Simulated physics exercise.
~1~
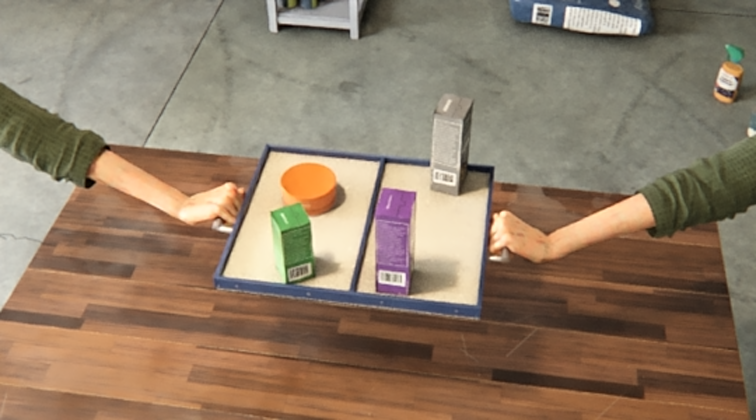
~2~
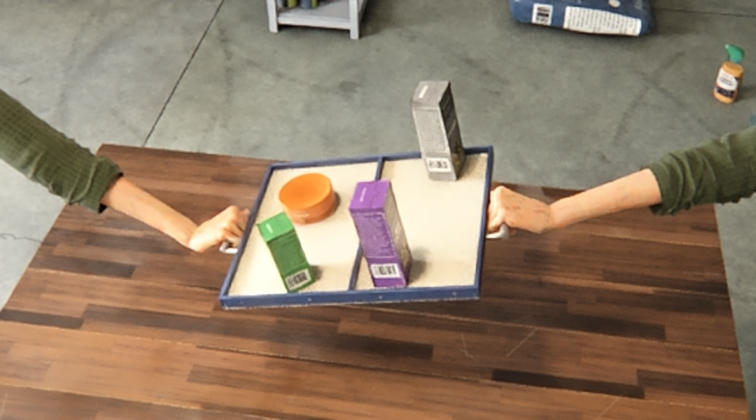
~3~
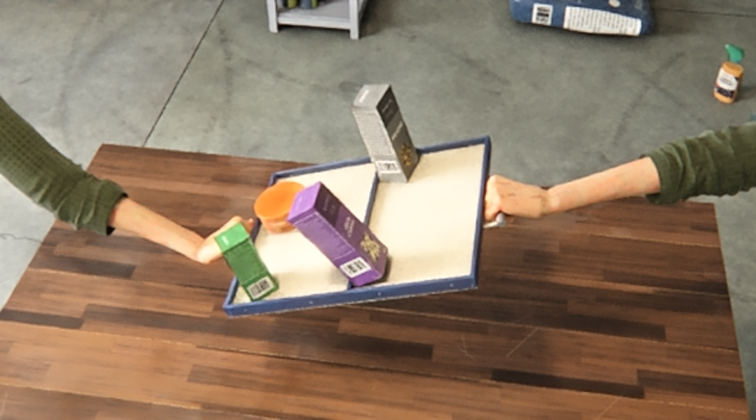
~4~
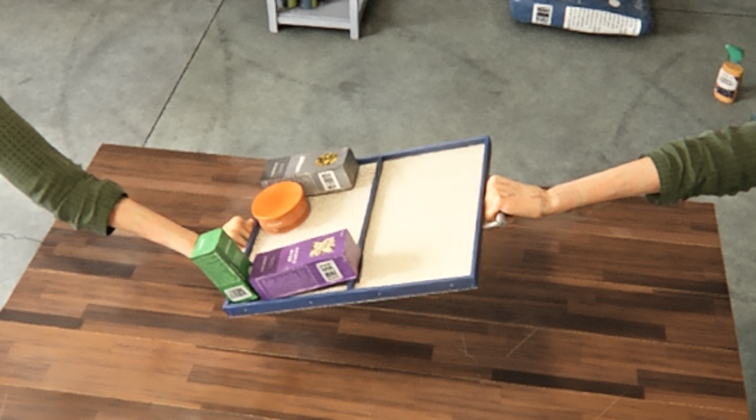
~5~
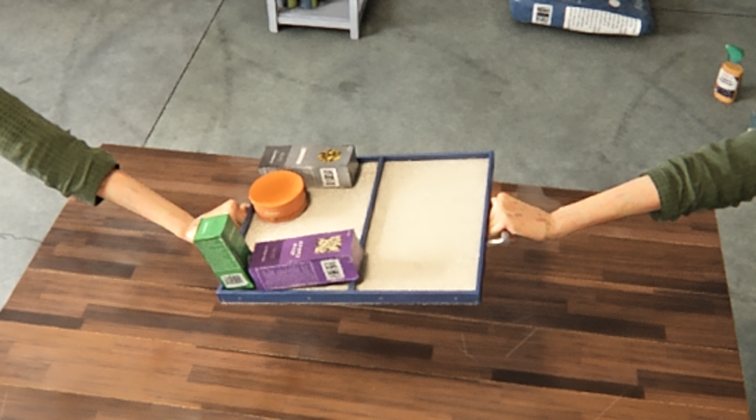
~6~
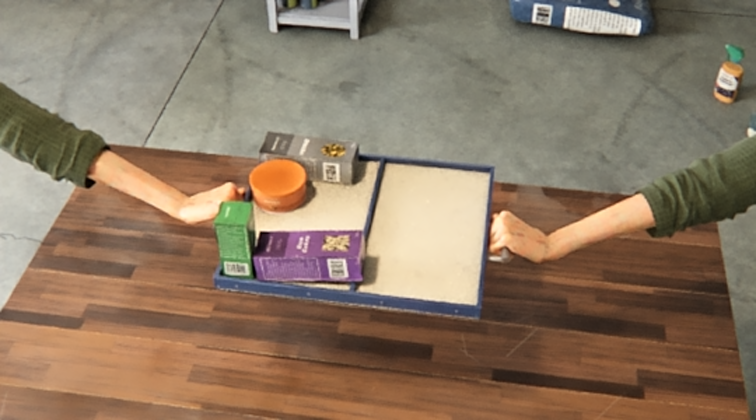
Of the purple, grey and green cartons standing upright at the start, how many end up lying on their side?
Two of them end up lying on their side, the purple carton and the grey carton.
